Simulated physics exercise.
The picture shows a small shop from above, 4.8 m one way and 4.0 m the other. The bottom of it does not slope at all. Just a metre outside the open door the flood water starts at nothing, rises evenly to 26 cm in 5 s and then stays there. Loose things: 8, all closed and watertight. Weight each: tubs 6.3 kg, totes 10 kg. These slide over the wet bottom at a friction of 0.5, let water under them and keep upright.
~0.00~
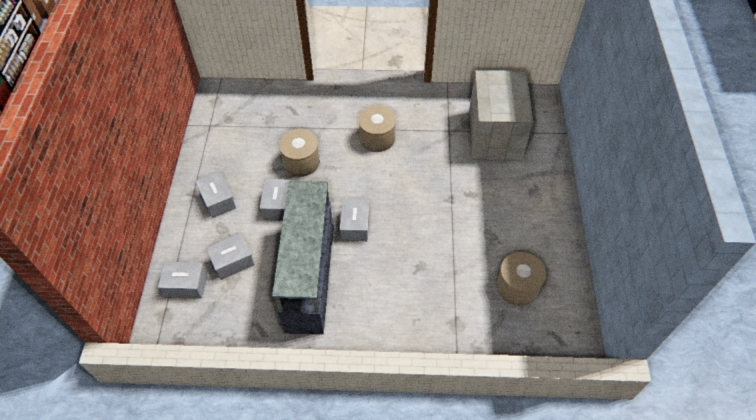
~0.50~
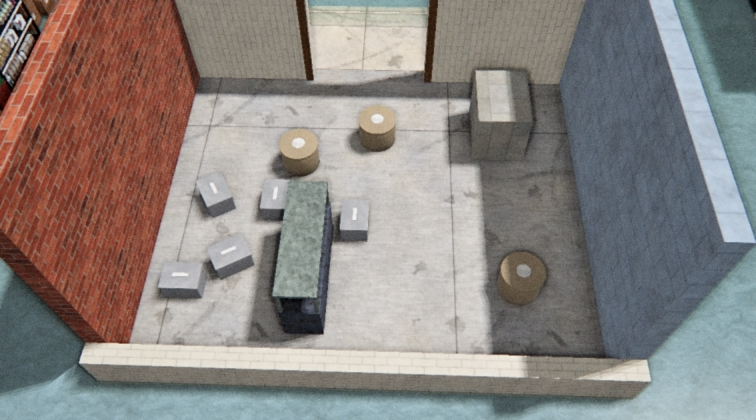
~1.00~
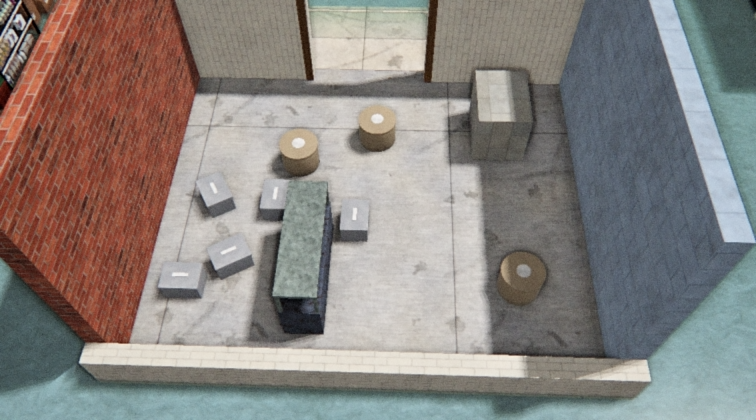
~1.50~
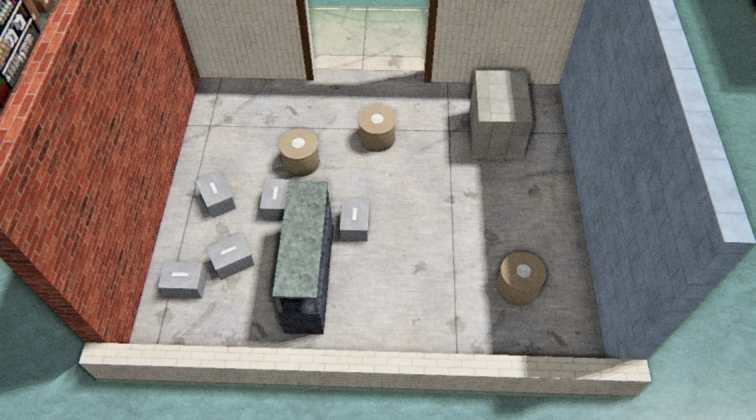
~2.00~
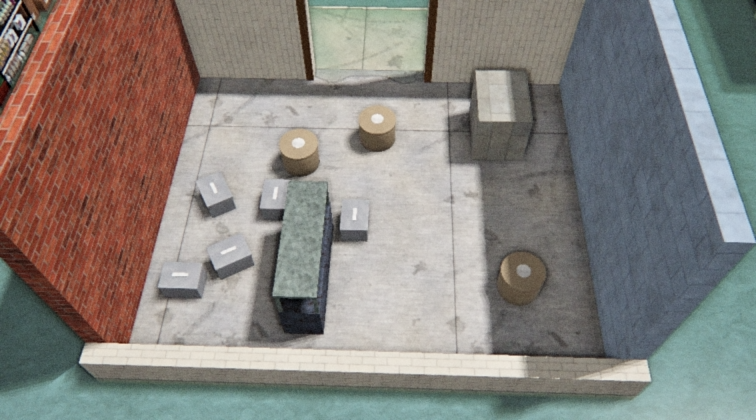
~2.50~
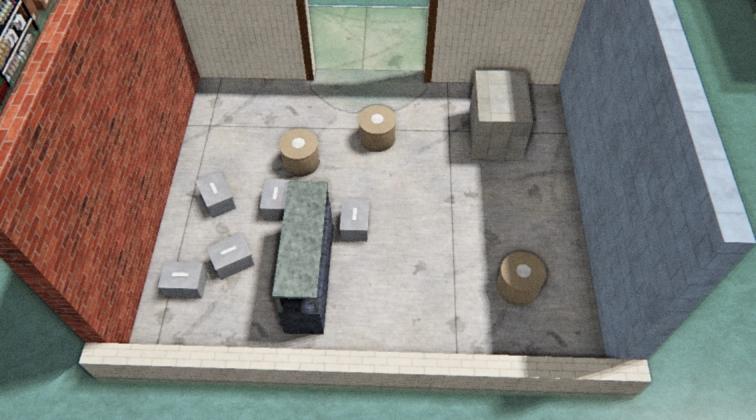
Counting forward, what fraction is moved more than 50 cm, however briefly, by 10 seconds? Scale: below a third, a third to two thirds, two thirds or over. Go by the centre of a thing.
On that scale, two thirds or over.
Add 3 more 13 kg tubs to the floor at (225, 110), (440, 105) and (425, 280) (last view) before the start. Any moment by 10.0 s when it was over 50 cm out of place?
Result, in listed order: Not exceeded / not exceeded / exceeded.
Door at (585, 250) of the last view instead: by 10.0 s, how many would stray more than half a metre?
In that case the number is 4.
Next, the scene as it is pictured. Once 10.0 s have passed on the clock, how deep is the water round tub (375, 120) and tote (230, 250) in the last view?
16 and 15 cm.
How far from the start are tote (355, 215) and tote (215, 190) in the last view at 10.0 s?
First 140 cm, then 80 cm.
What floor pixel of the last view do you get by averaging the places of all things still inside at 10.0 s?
It works out to somewhere near (306, 244) on the floor.
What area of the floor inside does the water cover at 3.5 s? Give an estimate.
Roughly 2.5 m2.
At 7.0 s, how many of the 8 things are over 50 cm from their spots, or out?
Tally: 5.
After 3.5 s 0 of 8 are over 50 cm from their spots; 0 afloat.
After 4.5 s 1 of 8 are over 50 cm from their spots; 0 afloat.
After 7.0 s 5 of 8 are over 50 cm from their spots; 5 afloat.
After 10.0 s 8 of 8 are over 50 cm from their spots, and 8 have been at some point; 7 afloat.
